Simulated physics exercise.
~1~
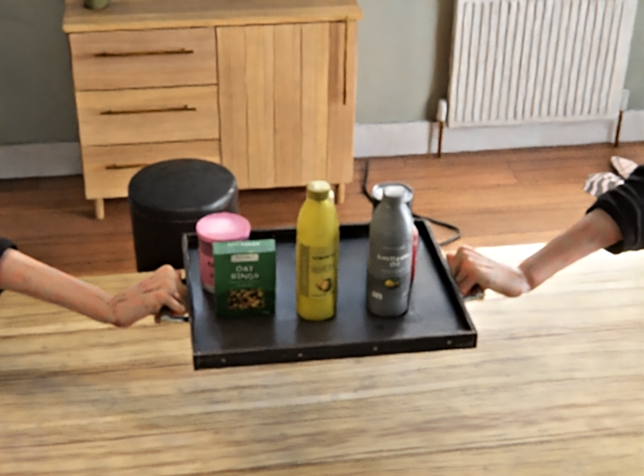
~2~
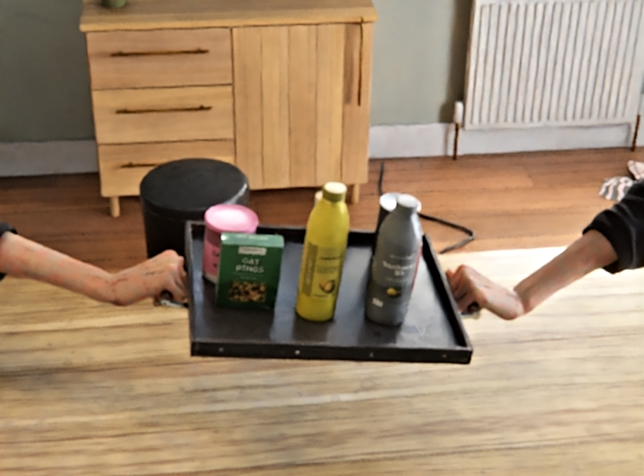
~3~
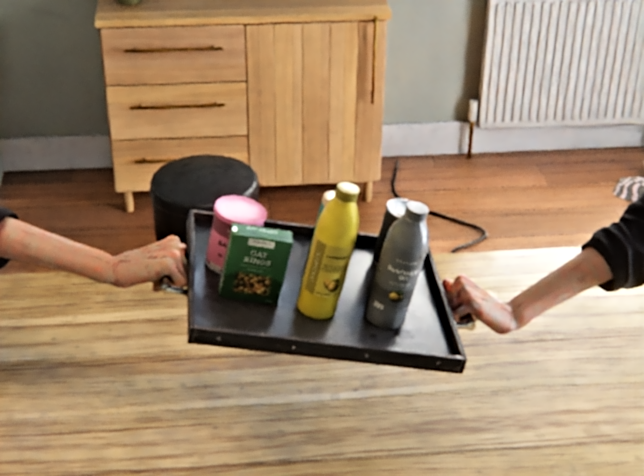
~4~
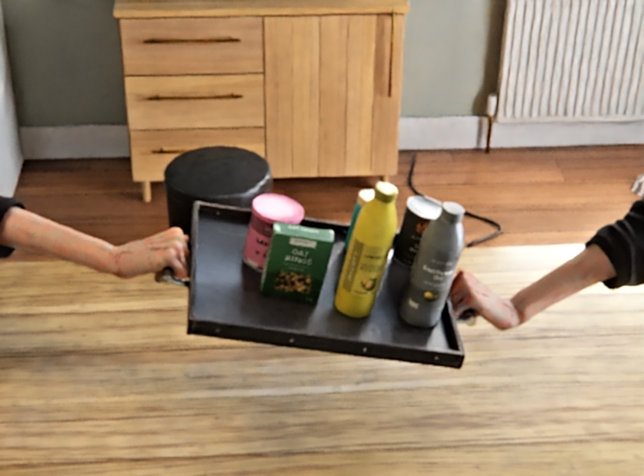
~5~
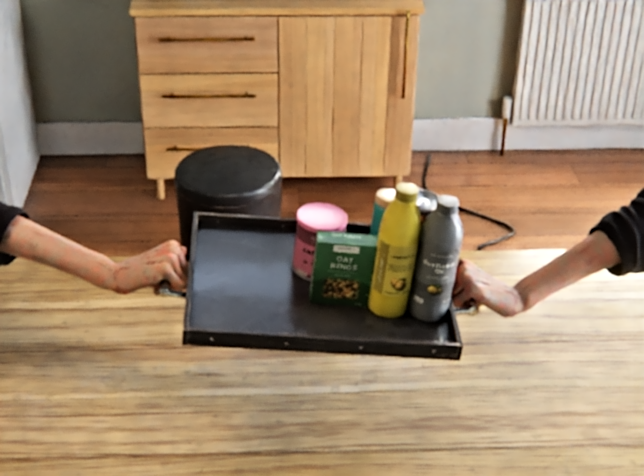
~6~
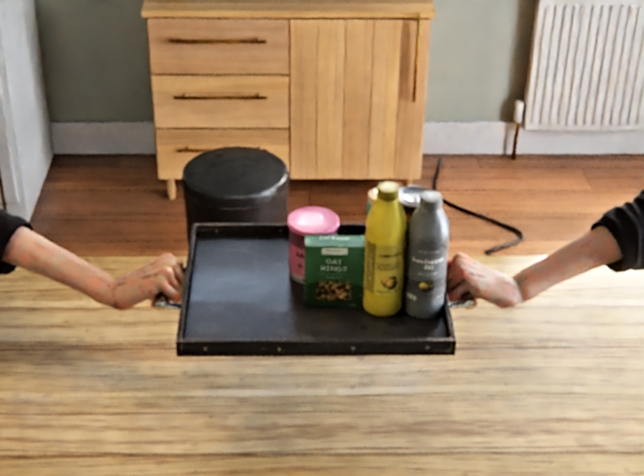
In a room with a wooden cabinet, a black stool and a white radiator, two hands hold a dark rimmed tray above a pale wooden surface. A pink tin, a green packet, a yellow bottle and a grey bottle stand on it, with other containers partly hidden behind. The tray's right edge dips, and the items lean. They then slide right across the tray, bunching toward its right side. The tray comes back to level, and the items finish upright and close together on the right, leaving the left side empty.
